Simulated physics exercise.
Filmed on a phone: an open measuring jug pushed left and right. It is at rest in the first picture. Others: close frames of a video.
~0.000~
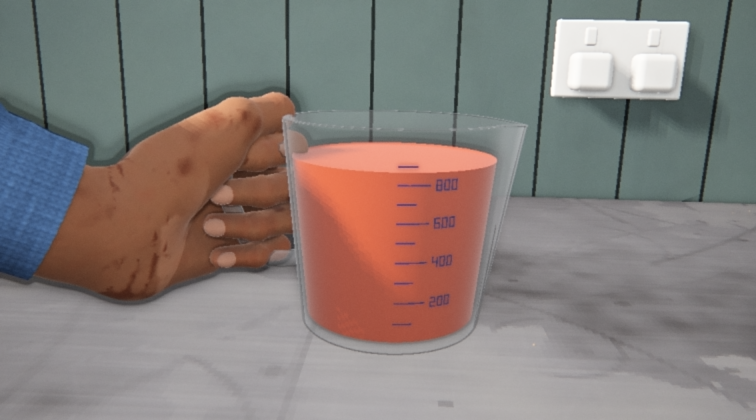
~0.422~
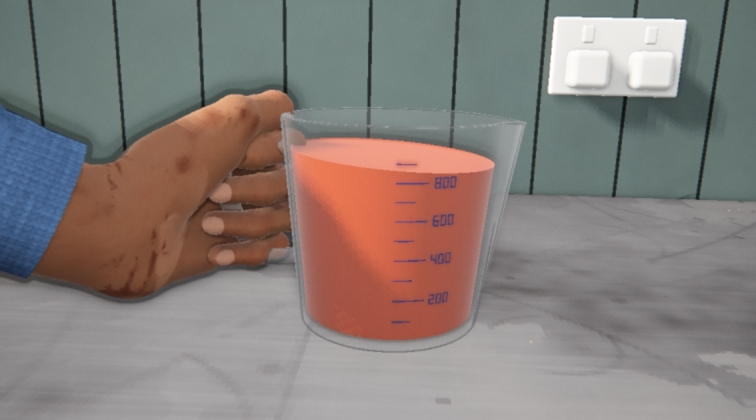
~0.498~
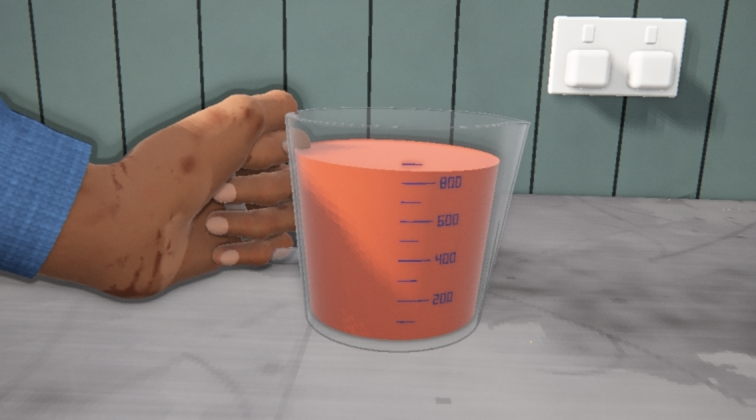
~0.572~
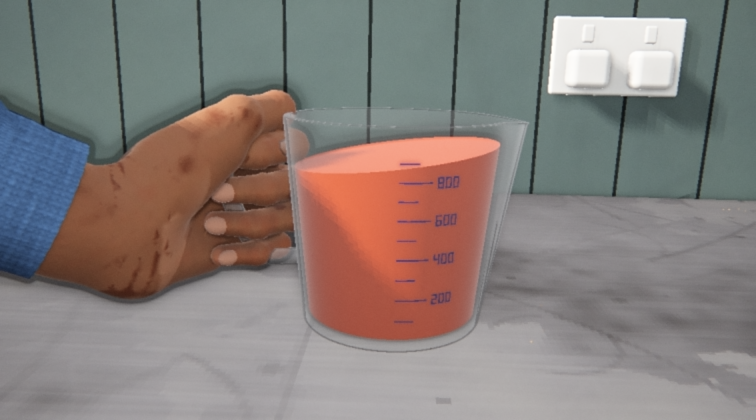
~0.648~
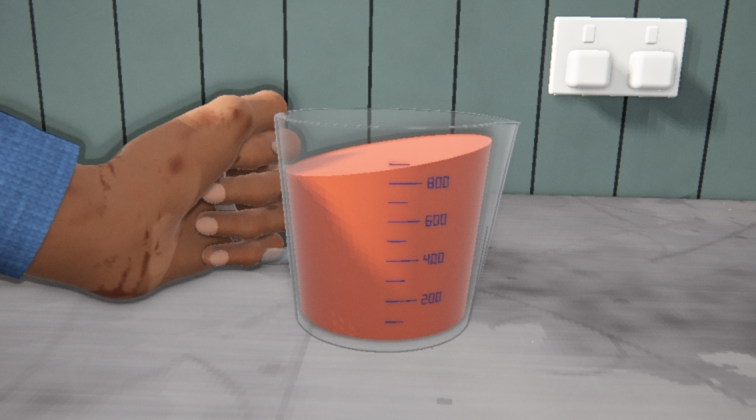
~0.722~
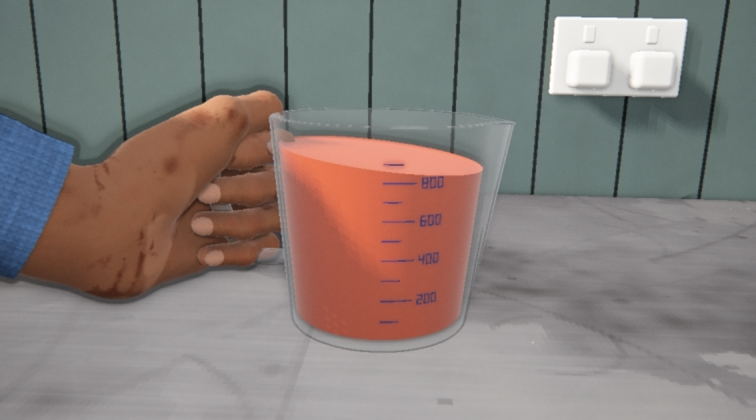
We see a hand beside a clear measuring jug of orange-red liquid on a marbled surface; the jug shifts slightly right, then left, as the liquid's surface tilts up on the left, levels, rises on the right, then the left.
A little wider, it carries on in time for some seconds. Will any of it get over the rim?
Yes.
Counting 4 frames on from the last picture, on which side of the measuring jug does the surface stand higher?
To the right end.
By 1.0 s, the highest wave so far goes over the rim.
By 5.1 s, the highest wave so far goes over the rim; some is on the top.
